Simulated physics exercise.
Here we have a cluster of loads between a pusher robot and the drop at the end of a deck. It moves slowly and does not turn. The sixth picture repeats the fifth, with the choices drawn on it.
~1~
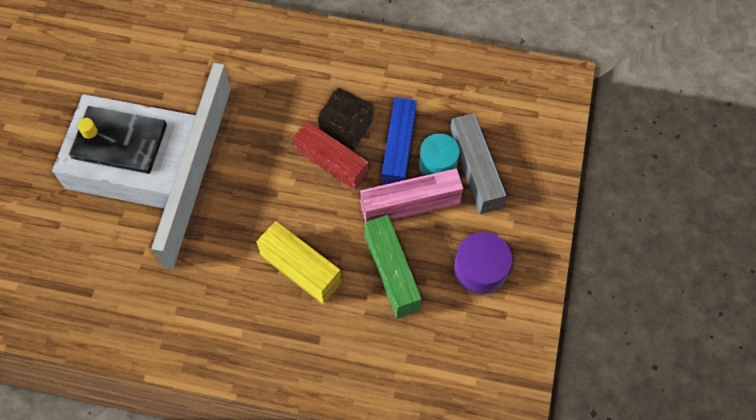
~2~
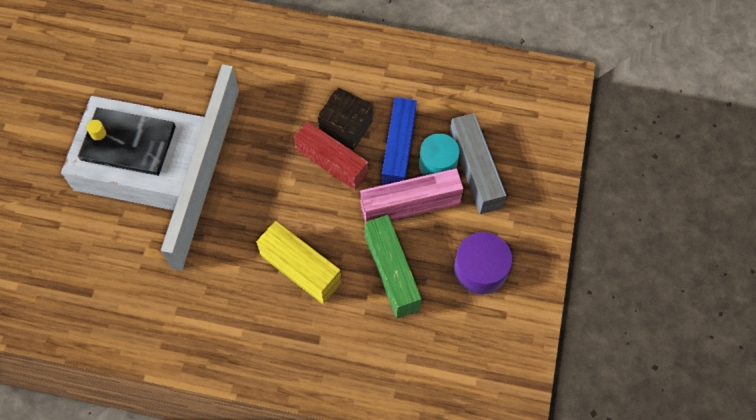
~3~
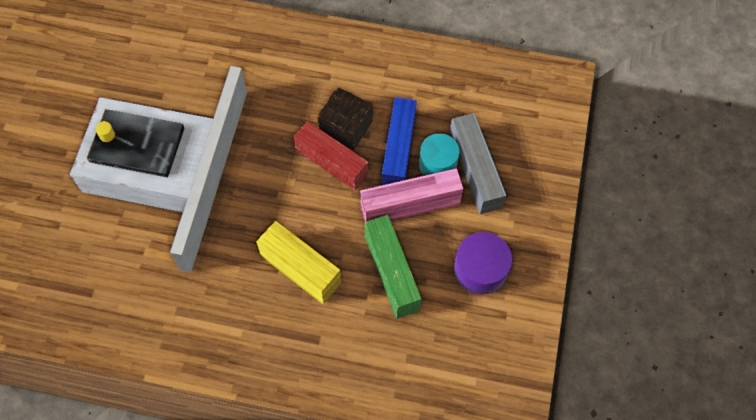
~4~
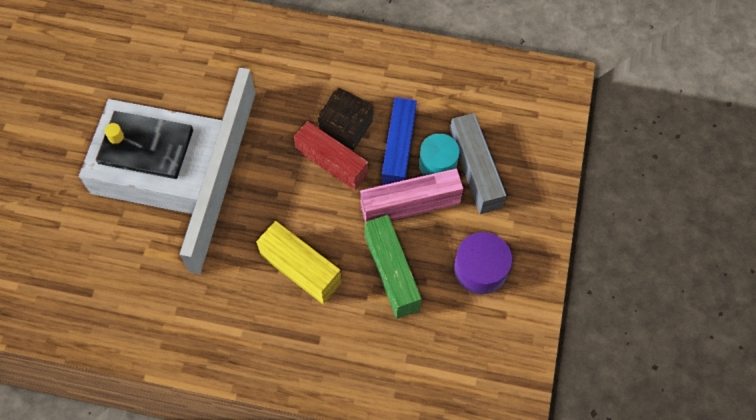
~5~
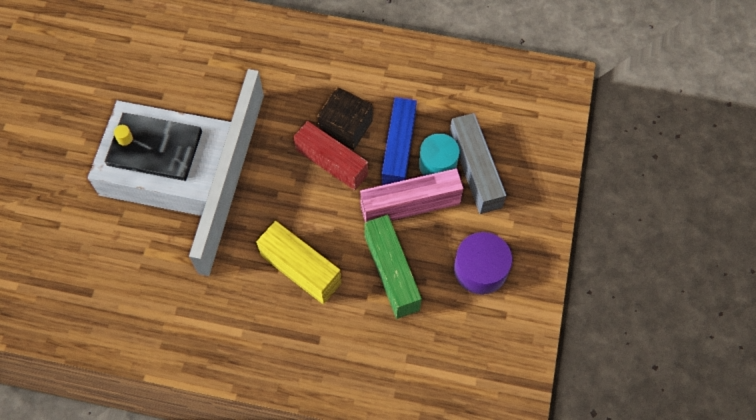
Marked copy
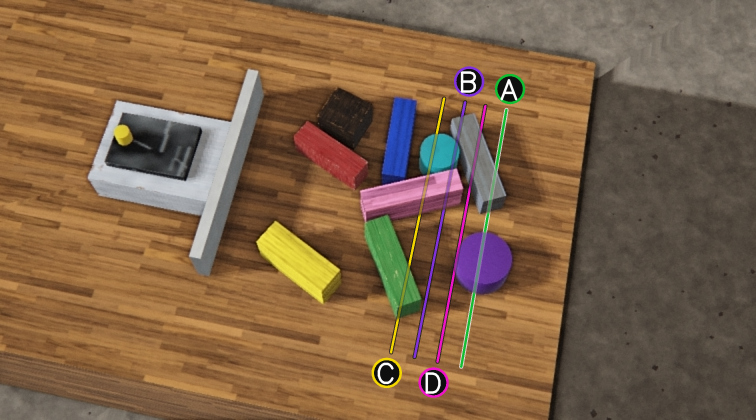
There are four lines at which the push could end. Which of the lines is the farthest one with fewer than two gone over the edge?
It should halt at A.
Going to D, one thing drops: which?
It is the grey stick.
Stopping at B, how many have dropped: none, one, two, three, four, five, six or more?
The count is none.
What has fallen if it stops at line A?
The grey stick.
On the marked copy, A at (485, 230); B at (441, 222); C at (419, 218); D at (463, 226).
With A. Early on, robot (251, 164); black crate (365, 119); yellow stick (346, 279).
Further on, robot (343, 182); grey stick (535, 175); turquoise canister (503, 173).
At the end, robot (417, 196); grey stick over the edge; turquoise canister (573, 188); one fallen.
As for the rest, B is within the limit but short; C is within the limit but short; D is within the limit but short.
